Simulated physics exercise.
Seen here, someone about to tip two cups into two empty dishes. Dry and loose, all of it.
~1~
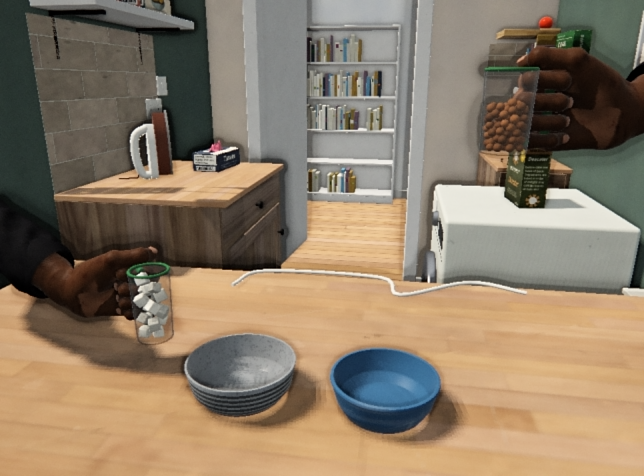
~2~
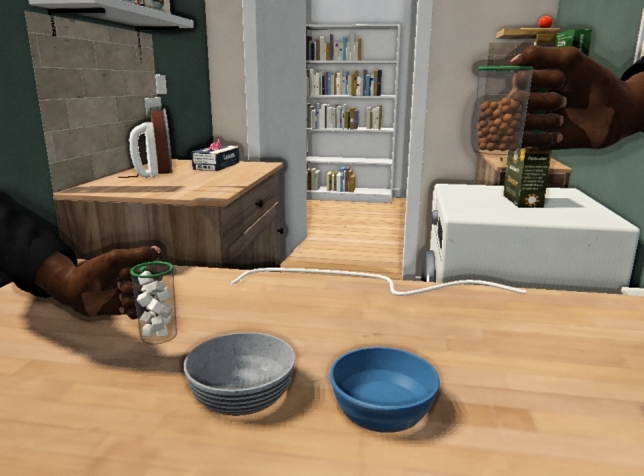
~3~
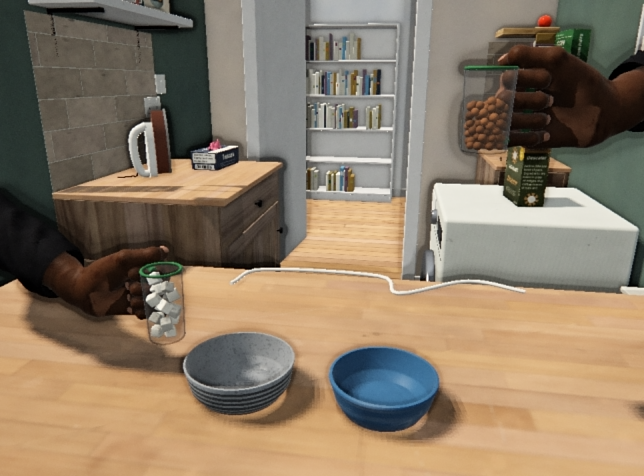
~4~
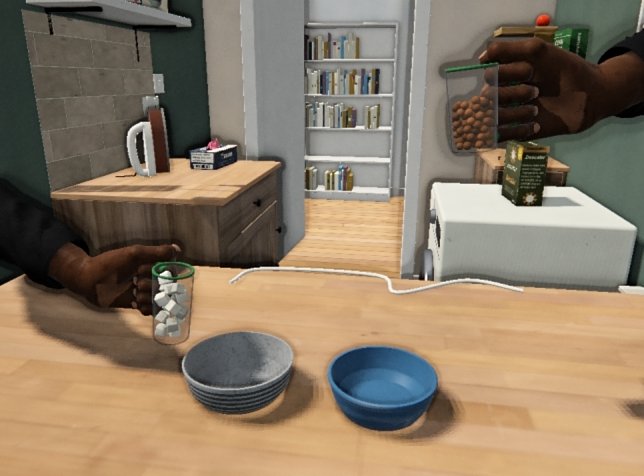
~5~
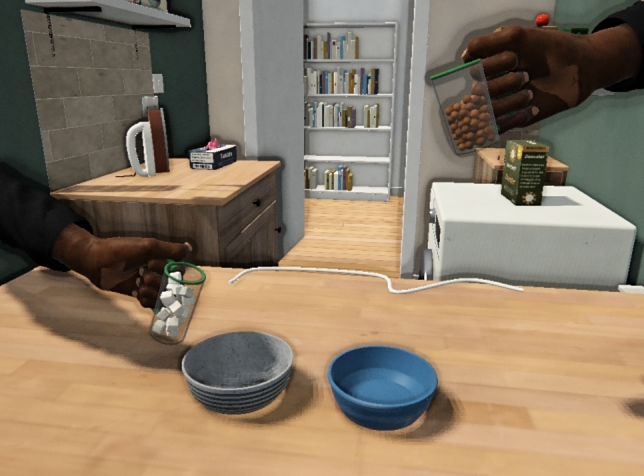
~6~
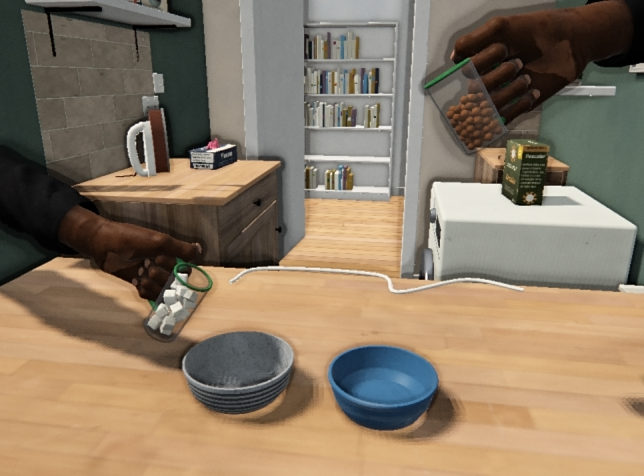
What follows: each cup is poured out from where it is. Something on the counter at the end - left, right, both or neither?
In order: Left dish receives the full amount. Right receives only part.
Then, 0.34 s later than the last frame, left, every one still in the cup; right, every one still in the cup.
Then, 0.71 s later than the last frame, left, every one still in the cup; right, every one still in the cup.
Then, 1.14 s later than the last frame, left, roughly a third still in the cup, roughly half in the dish, about a tenth in the air; right, about a tenth still in the cup, roughly a quarter in the dish, roughly two thirds in the air.
When it is over, left, every one in the dish, not one outside the dish; right, the larger part in the dish, about a tenth outside the dish.
